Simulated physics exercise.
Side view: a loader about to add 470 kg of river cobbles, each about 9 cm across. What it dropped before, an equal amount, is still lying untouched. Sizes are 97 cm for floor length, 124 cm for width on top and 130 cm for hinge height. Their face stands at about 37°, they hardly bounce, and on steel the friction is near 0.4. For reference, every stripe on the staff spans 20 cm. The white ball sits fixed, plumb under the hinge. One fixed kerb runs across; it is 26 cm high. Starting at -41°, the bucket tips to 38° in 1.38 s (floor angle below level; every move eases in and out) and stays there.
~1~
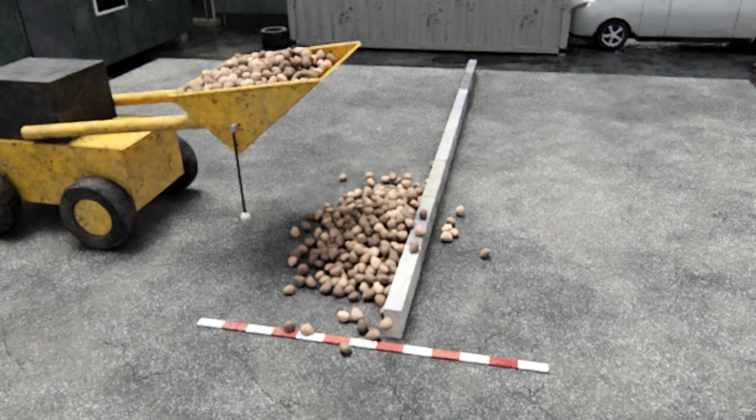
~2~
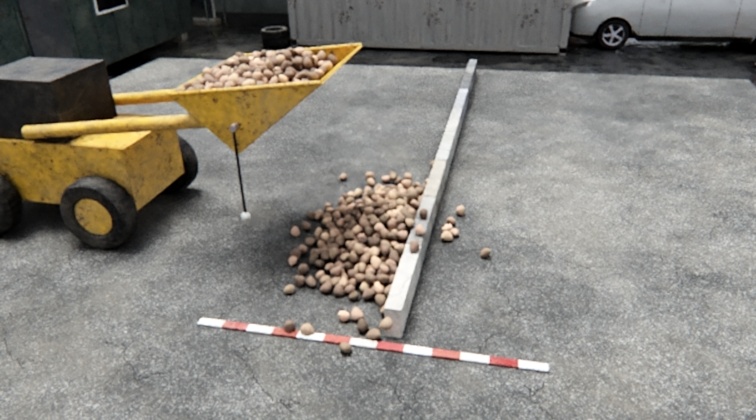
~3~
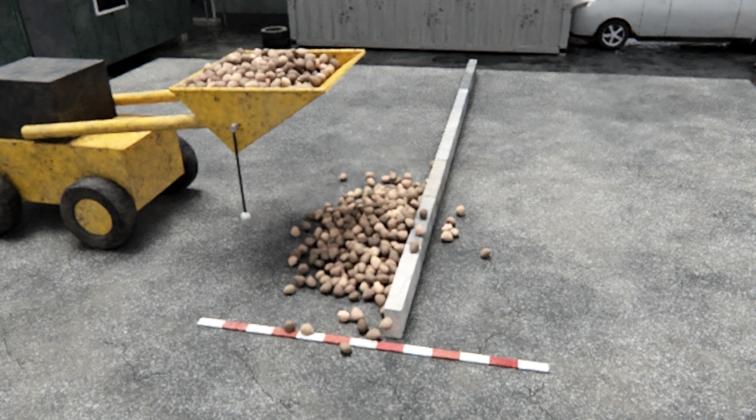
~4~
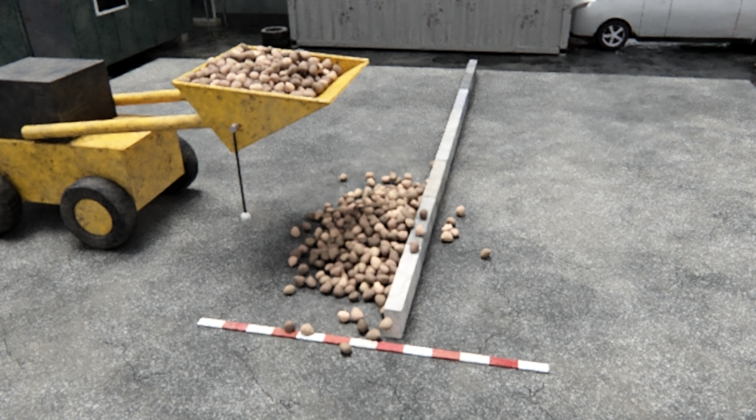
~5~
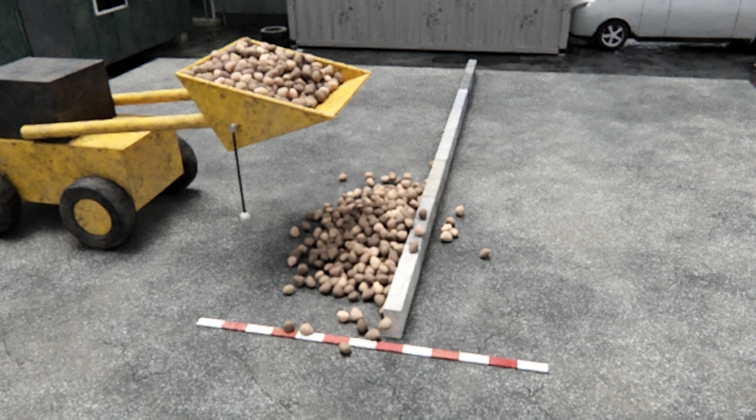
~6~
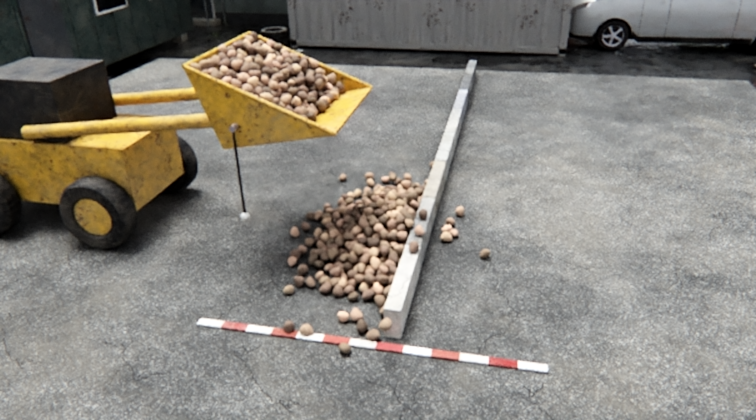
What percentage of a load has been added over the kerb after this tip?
2 %.
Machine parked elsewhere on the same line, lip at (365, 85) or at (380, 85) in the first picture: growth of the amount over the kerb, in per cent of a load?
The first would add around 35 per cent, the second around 60 per cent.
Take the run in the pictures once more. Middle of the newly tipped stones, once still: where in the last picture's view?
I'd put their centre close to (363, 218).
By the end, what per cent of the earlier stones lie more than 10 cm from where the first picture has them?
I'd put it at about 15 per cent.
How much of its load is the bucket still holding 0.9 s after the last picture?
50 % still inside.
Then, 0.4 s after the last picture the floor is at 25°; in per cent of one load, 100 in the bucket, 99 on this side of the kerb, 1 over the kerb; the foremost stones are at (448, 232).
Then, 0.9 s after the last picture the floor is at 38°; in per cent of one load, 52 in the bucket, 147 on this side of the kerb, 1 over the kerb; the foremost stones are at (448, 232).
Then, 1.2 s after the last picture the floor is at 38°; in per cent of one load, 10 in the bucket, 188 on this side of the kerb, 2 over the kerb; the foremost stones are at (454, 221).
Then, 4.0 s after the last picture the floor is at 38°; in per cent of one load, 0 in the bucket, 196 on this side of the kerb, 4 over the kerb; the foremost stones are at (506, 243). Net gain over the kerb, 2.
